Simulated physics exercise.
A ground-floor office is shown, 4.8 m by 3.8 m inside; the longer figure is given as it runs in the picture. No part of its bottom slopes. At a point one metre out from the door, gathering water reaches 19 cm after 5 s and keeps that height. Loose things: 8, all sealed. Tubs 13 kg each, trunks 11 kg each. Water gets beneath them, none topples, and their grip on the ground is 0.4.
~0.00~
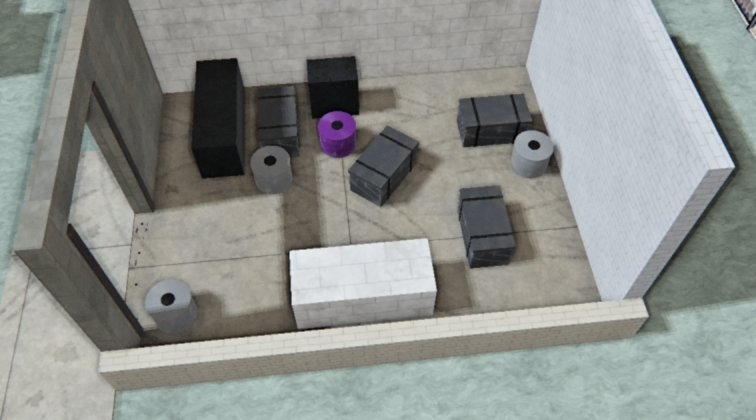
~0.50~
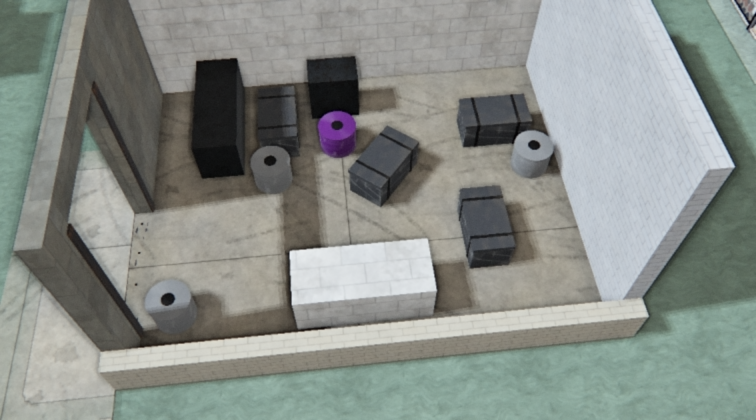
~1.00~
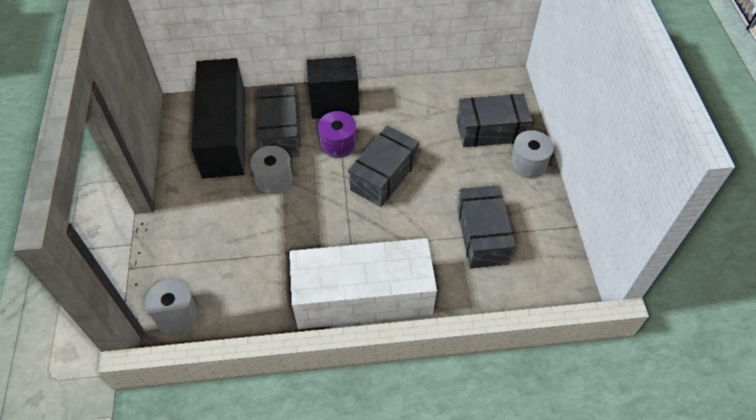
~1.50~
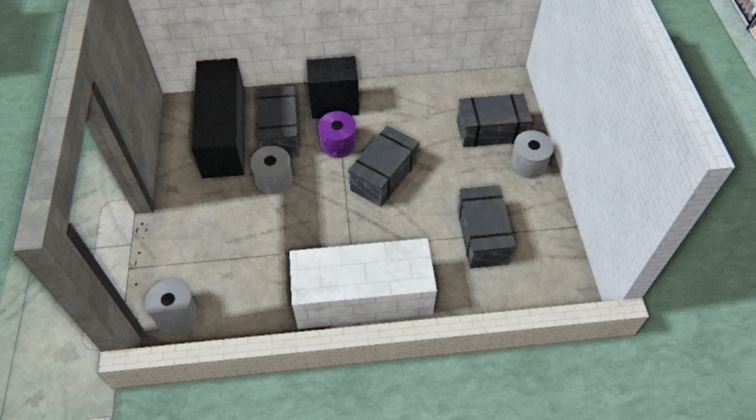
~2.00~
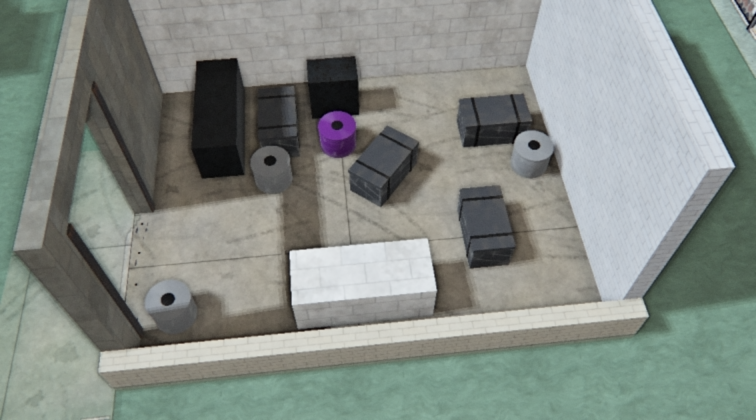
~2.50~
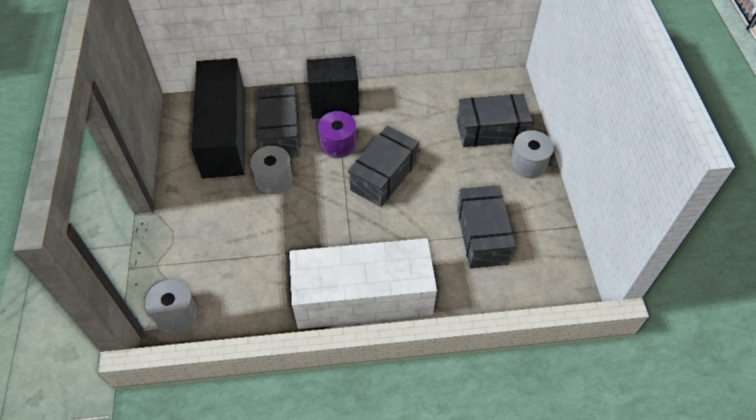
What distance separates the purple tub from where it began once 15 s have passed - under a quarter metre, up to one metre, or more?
The move is medium.
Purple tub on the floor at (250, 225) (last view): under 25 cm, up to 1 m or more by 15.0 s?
In that run it wanders far off.
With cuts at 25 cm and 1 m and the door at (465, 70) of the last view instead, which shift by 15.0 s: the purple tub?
With that change, the purple tub stays nearly motionless.
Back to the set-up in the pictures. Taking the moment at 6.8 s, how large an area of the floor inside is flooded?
Somewhere around 11.0 m2, roughly.
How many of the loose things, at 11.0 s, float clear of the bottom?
The count is 5.
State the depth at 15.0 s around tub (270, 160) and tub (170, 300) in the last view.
First about 10 cm, second about 12 cm.
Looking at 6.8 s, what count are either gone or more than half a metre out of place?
I make it 2.
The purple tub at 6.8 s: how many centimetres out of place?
Displacement by then near 0 cm.
After 3.5 s the purple tub is near (337, 126), 0.0 m from its start, aground; 0 afloat.
After 6.8 s the purple tub is near (337, 126), 0.0 m from its start, aground; 1 afloat.
After 11.0 s the purple tub is near (346, 111), 0.2 m from its start, aground; 5 afloat.
After 15.0 s the purple tub is near (298, 122), 0.5 m from its start, afloat; 8 afloat.
